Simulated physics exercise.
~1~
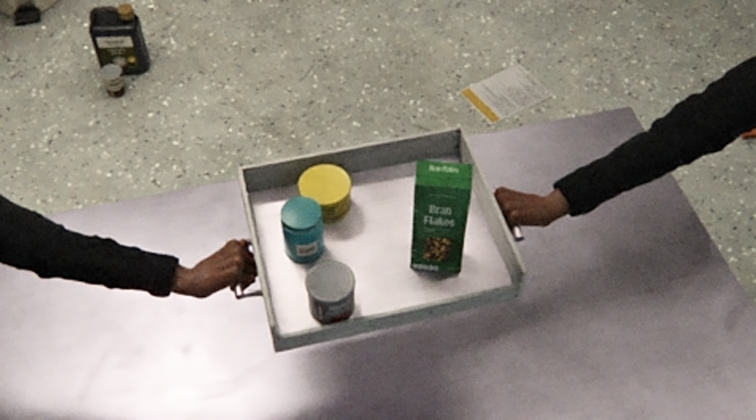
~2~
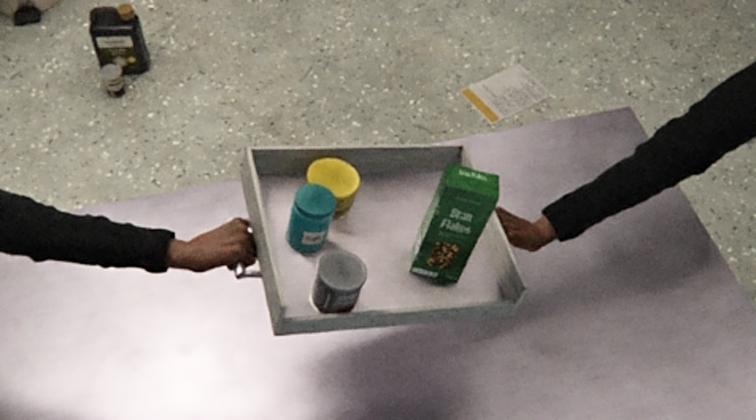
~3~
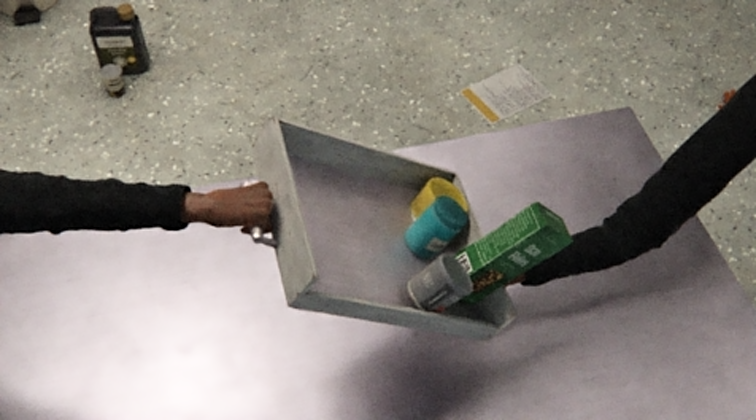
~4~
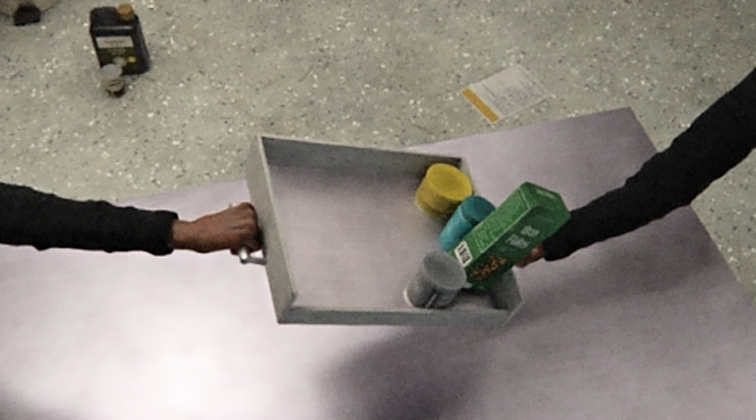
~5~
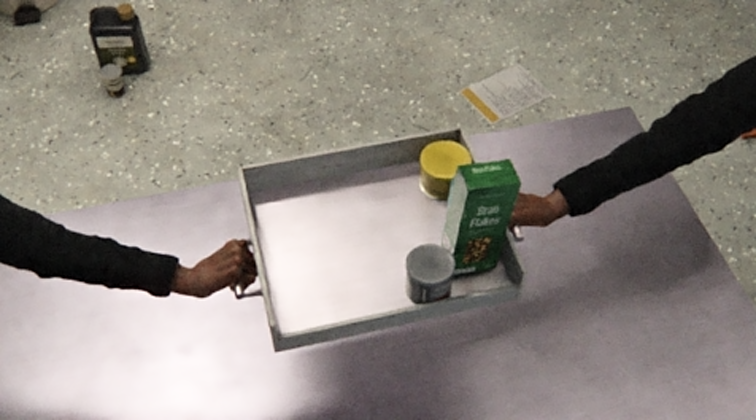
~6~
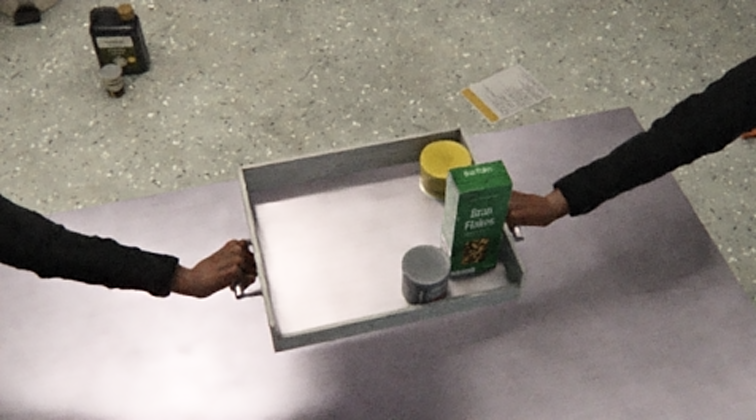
Two hands tipped an open tray steeply down to the right, sending a yellow tub, turquoise jar, grey tin and leaning green carton sliding to that side, then levelled it, leaving the carton upright inside and the jar out of sight.
